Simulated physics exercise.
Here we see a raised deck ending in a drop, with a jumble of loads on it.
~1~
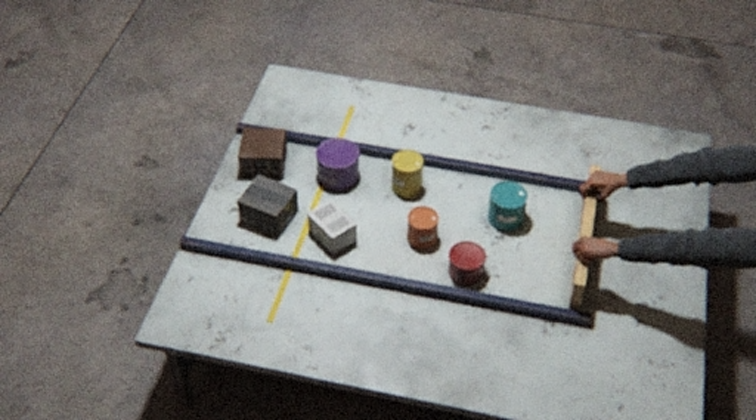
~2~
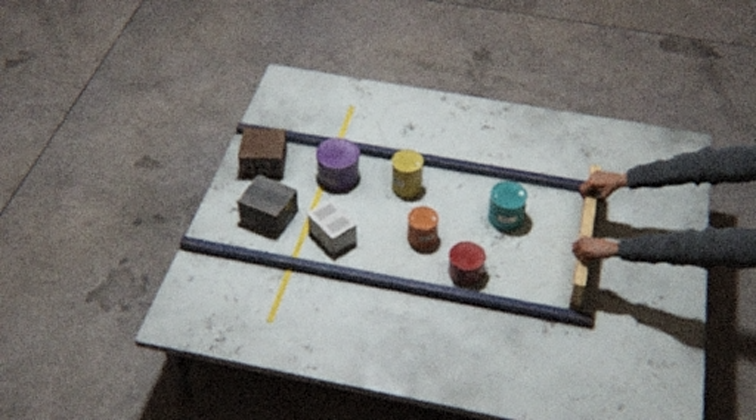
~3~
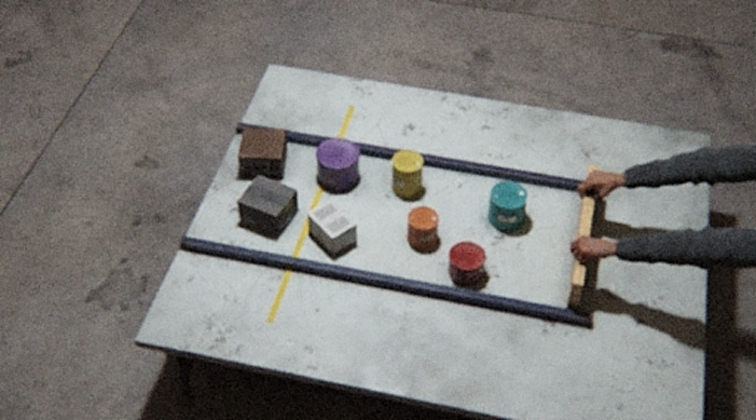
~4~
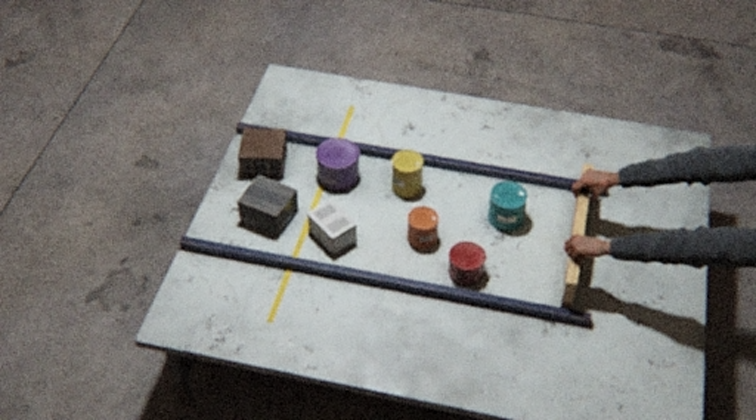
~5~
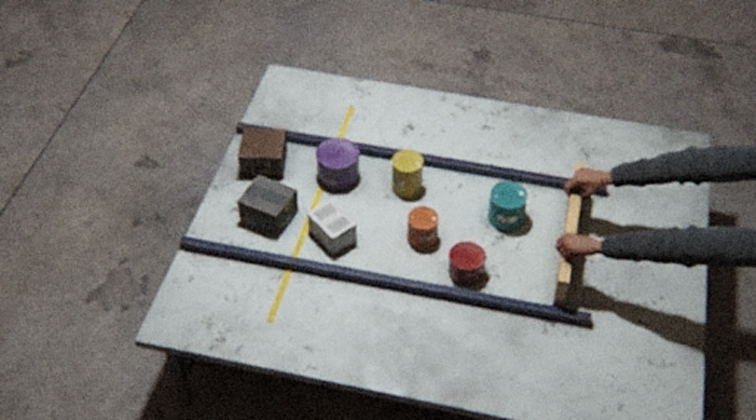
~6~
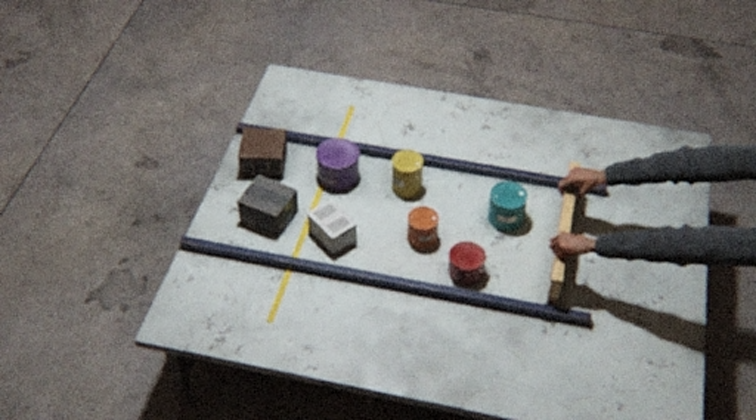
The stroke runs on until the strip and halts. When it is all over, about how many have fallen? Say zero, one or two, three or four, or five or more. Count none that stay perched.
When it is all over, the number fallen is zero.
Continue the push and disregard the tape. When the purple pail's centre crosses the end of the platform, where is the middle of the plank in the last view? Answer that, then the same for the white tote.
For the purple pail, about (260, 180); for the white tote, about (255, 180).
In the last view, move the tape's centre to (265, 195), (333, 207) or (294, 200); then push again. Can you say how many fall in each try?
In that order 2, 0 and 1.
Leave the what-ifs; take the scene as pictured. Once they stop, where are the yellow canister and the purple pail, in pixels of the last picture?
About (316, 148), and the other about (280, 152).
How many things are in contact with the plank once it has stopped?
Count recorded: 4.
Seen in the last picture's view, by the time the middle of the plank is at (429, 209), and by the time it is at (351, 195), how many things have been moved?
The first number is 4, the next one 7.
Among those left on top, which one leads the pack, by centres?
The brown crate ends up foremost.
Soon after, none off yet; brown crate at rest near (263, 153); grey box at rest near (268, 206); purple pail at rest near (338, 165).
In the end, the number that fall off is zero.
